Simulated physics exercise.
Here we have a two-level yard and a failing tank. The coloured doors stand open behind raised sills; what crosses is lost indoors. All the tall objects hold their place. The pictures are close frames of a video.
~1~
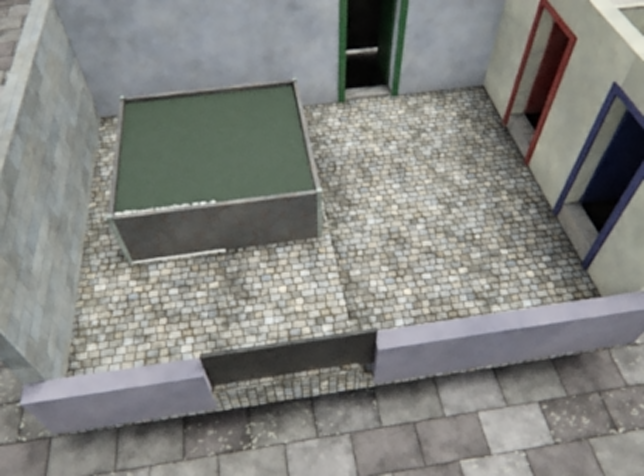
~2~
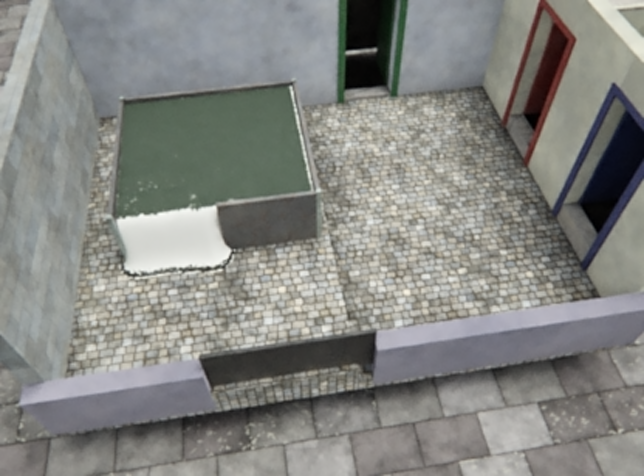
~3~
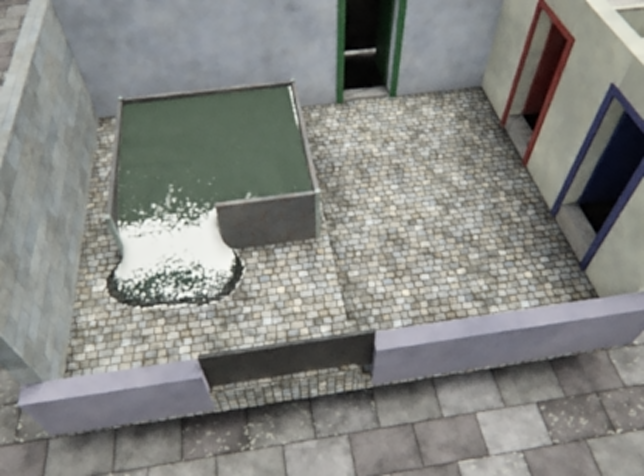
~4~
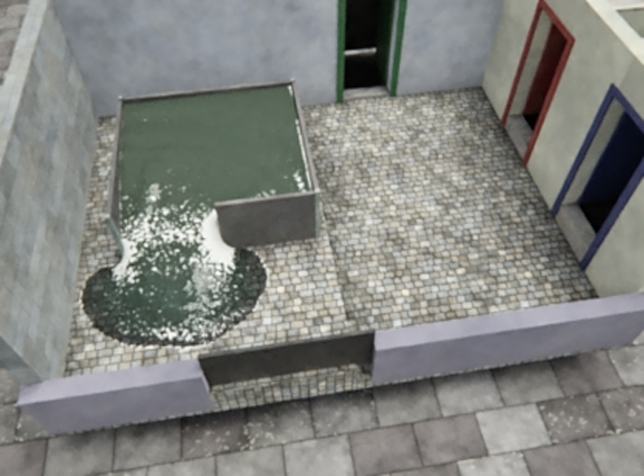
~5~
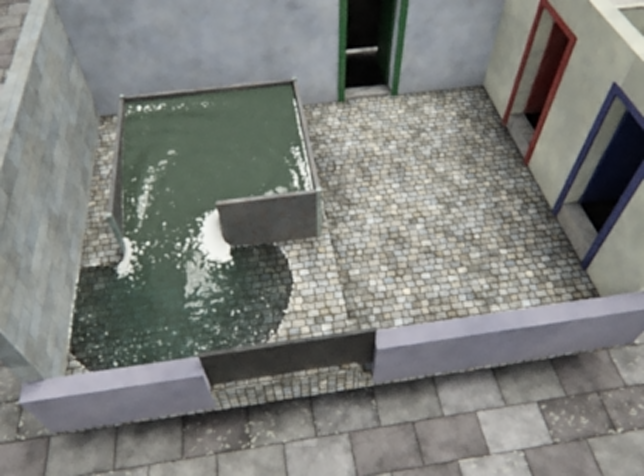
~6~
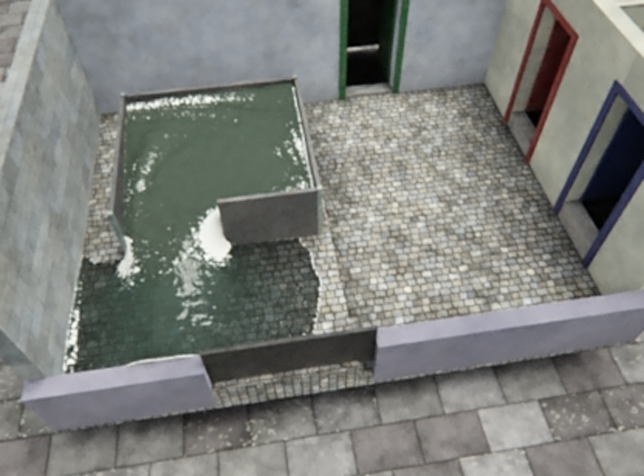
Green water in a walled tank bursts through the left part of its front side in a white, foaming sheet. It spreads over the cobbled yard in a rounded pool, reaches the left wall and the low front wall, then widens rightward, while the coloured doorways and surrounding walls stay still.
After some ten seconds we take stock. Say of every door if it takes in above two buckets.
The blue door stays under that; the green door takes more than that; the red door stays under that.
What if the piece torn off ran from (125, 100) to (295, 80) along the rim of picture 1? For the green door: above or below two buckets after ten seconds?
Then: The green one is over.
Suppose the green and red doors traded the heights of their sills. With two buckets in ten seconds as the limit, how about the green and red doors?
My reading: Green door keeps below it; red door is over.
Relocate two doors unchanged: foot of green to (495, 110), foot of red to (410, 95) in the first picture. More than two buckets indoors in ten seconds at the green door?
In short: Green passes that mark.
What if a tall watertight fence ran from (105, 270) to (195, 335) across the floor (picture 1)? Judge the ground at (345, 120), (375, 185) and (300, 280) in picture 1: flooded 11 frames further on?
One after the other: No water, free of water, under water.
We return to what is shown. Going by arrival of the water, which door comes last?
I say the door marked green.
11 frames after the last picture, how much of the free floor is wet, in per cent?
Close to 35 %.
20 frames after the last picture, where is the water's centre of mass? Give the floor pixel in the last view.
Roughly at (243, 231).
A moment on, water covers 20 % of the floor; the blue door not reached, the green door not reached, the red door not reached.
Next, water covers 35 % of the floor; the blue door not reached, the green door not reached, the red door not reached.
Then, water covers 70 % of the floor; the blue door wet at the sill, nothing in, the green door not reached, the red door not reached.
Later, water covers 95 % of the floor; the blue door under two buckets in, the green door over two buckets in, the red door wet at the sill, nothing in.
In the end, water covers 100 % of the floor; the blue door under two buckets in, the green door far over two buckets in, the red door wet at the sill, nothing in.
